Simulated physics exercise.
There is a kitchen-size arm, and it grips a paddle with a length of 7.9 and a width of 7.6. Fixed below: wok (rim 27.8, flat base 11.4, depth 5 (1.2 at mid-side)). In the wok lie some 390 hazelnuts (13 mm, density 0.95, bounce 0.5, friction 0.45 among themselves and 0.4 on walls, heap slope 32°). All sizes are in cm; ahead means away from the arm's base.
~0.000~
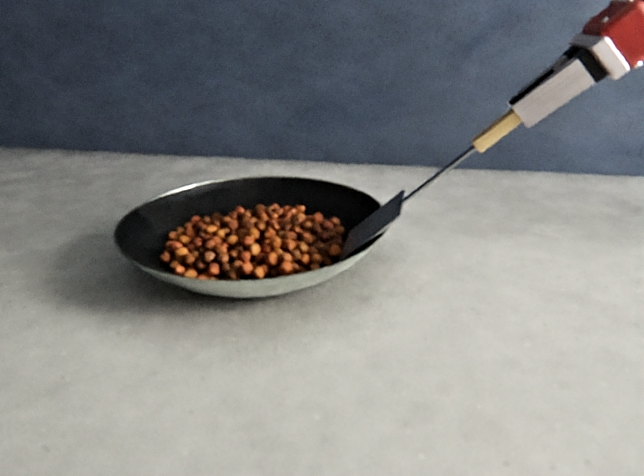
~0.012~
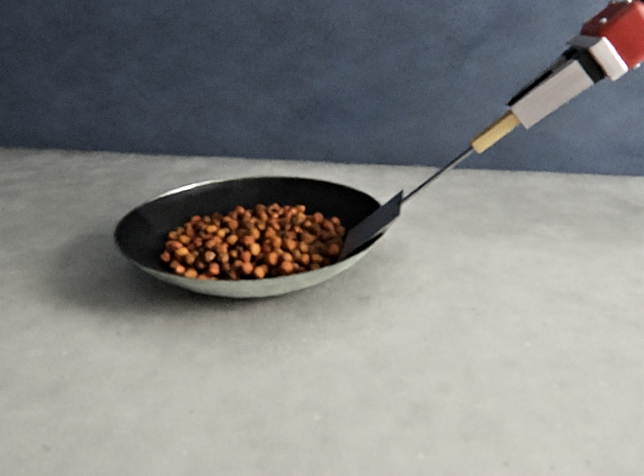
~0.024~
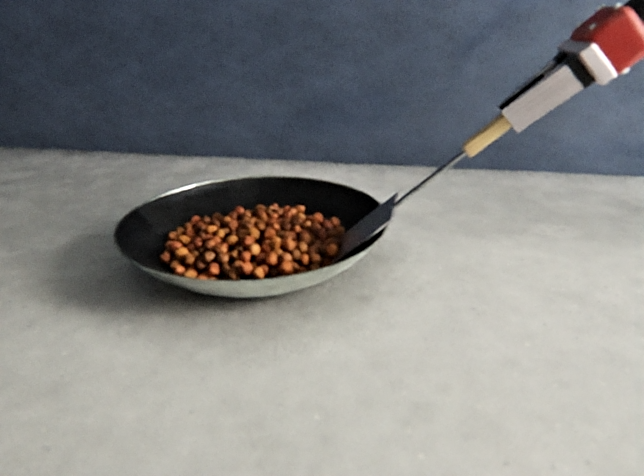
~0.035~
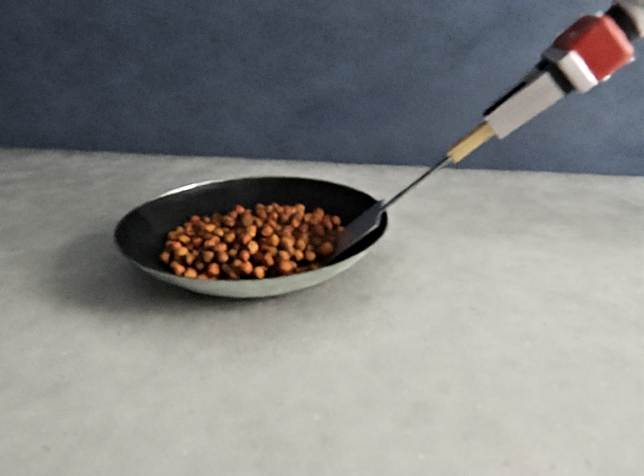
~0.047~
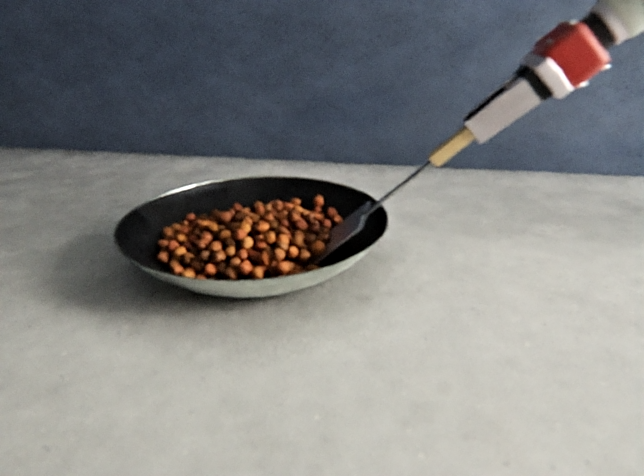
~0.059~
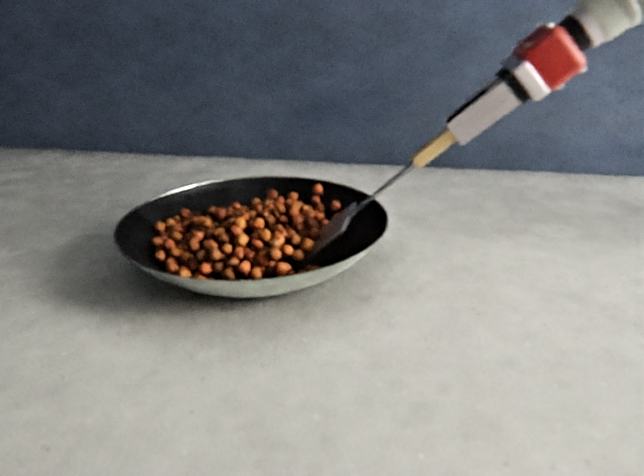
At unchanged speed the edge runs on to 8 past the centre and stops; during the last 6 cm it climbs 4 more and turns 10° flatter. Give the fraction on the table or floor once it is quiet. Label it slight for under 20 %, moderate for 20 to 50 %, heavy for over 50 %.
Label: Moderate.
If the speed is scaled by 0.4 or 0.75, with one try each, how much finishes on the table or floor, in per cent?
Estimates in order: 5 per cent, 25 per cent.
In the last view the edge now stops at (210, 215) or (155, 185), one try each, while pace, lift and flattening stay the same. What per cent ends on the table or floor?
First try roughly 15 percent, second roughly 45 percent.
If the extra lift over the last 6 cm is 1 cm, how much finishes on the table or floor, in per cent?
Roughly 30 per cent.
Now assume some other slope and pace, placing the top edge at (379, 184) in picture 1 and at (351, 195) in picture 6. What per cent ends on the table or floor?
Some 10 percent ends up on the table or floor.
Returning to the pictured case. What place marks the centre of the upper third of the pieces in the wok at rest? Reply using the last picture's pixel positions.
I'd say around pixel (191, 238).
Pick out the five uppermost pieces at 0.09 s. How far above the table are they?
They are some 7 cm up.
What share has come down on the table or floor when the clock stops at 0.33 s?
Roughly 10 percent.
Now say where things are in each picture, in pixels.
The first picture shows paddle top edge at (403, 202), sloping 43°; upper third of the load around (260, 236), from x 165 to 340, top at y 210; 386 in the wok.
The second picture shows paddle top edge at (402, 203), sloping 43°; upper third of the load around (260, 236), from x 165 to 340, top at y 210.
The third picture shows paddle top edge at (395, 206), sloping 43°; upper third of the load around (260, 235), from x 165 to 340, top at y 210.
The fourth picture shows paddle top edge at (381, 210), sloping 43°; upper third of the load around (260, 234), from x 165 to 340, top at y 210.
The fifth picture shows paddle top edge at (366, 214), sloping 43°; upper third of the load around (258, 231), from x 165 to 340, top at y 200.
The sixth picture shows paddle top edge at (350, 215), sloping 43°; upper third of the load around (255, 226), from x 155 to 340, top at y 190; 386 in the wok.
By 0.09 s, sloping 43°, highest piece 9 above the table; 385 in the wok, 1 on the blade or in flight.
By 0.12 s, sloping 41°, highest piece 11 above the table; 383 in the wok, 3 on the blade or in flight.
By 0.33 s, sloping 33°, highest piece 14 above the table; 271 in the wok, 41 on the table or floor, 74 on the blade or in flight.
By 1.38 s, sloping 33°, highest piece 4 above the table; 270 in the wok, 116 on the table or floor.
Final count, 270 in the wok, 116 on the table or floor. That is 30 % on the table or floor.
